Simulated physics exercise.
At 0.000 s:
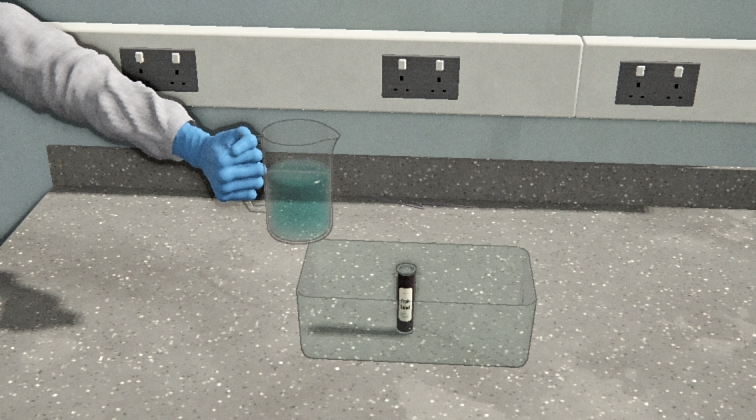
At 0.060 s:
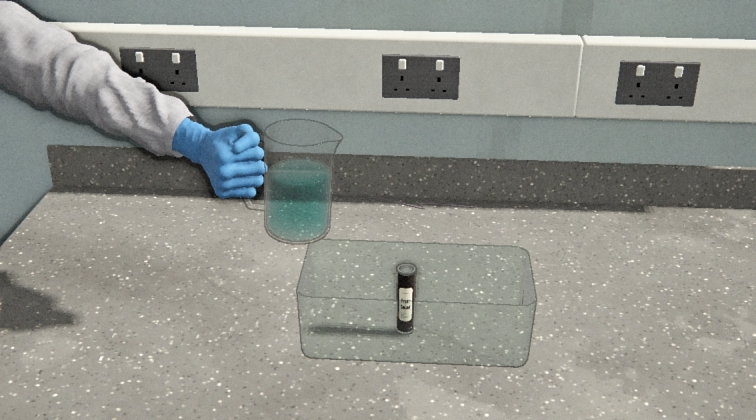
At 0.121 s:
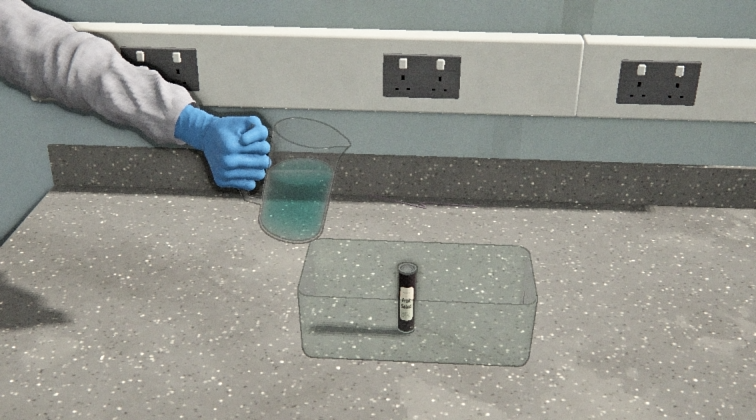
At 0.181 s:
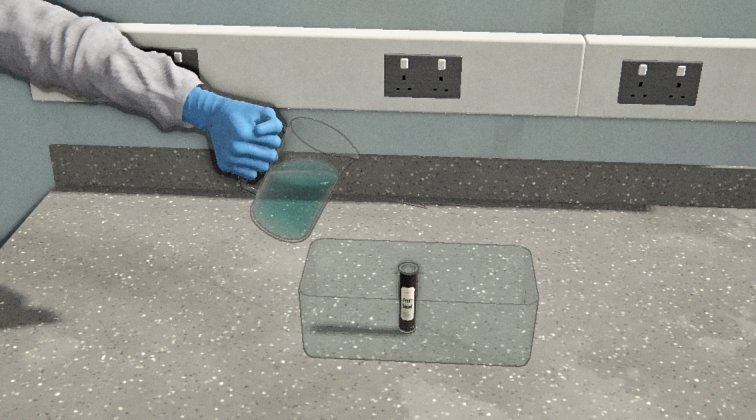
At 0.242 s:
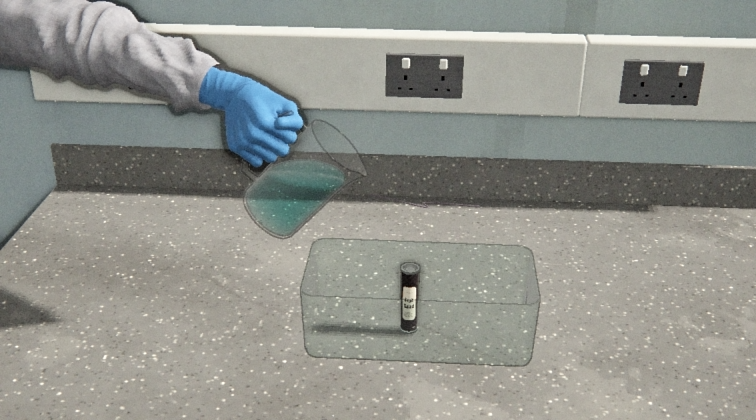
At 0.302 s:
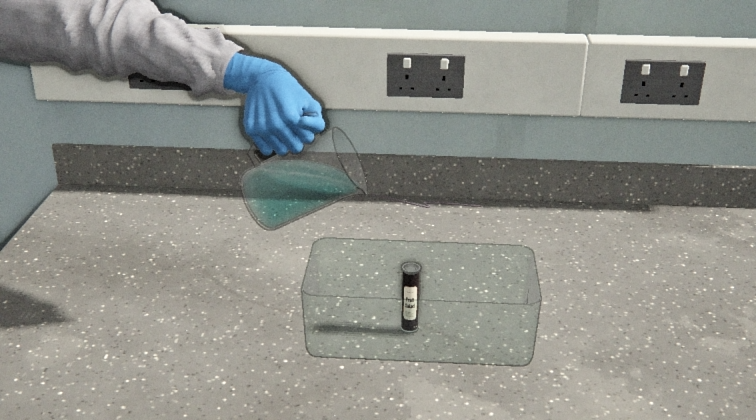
The clip shows a blue-gloved hand holding a clear pitcher of teal liquid beside a transparent long basin containing a small dark labelled tin, then smoothly tilting the pitcher rightwards until its liquid reaches near the pouring edge.
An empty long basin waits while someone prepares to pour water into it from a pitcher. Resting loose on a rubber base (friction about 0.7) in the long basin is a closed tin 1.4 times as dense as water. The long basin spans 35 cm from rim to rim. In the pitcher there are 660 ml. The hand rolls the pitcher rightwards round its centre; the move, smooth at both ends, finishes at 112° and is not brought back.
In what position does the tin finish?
It finishes knocked over.
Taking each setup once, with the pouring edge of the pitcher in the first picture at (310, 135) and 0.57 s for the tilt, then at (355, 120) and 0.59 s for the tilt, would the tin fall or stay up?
First it keeps standing; then it topples.
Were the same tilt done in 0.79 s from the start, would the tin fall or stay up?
After the tilt, the tin has tipped over.
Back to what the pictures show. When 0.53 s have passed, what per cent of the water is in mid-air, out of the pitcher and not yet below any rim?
24 per cent.
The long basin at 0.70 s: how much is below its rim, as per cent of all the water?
64 per cent or thereabouts.
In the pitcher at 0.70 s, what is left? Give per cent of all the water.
Near 18 percent, more or less.
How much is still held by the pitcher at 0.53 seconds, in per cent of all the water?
Roughly 64 per cent.
After 0.53 s the tilt is 111° and 63 per cent is still to pour; the tin stands where it began.
After 0.70 s the tilt is 112° and 18 per cent is still to pour; the tin stands 3 cm from where it began.
After 0.88 s the tilt is 112° and 3 per cent is still to pour; the tin leans 18°.
After 1.07 s the tilt is 112° and 0 per cent is still to pour; the tin lies on its side.
In the end the tin lies on its side.
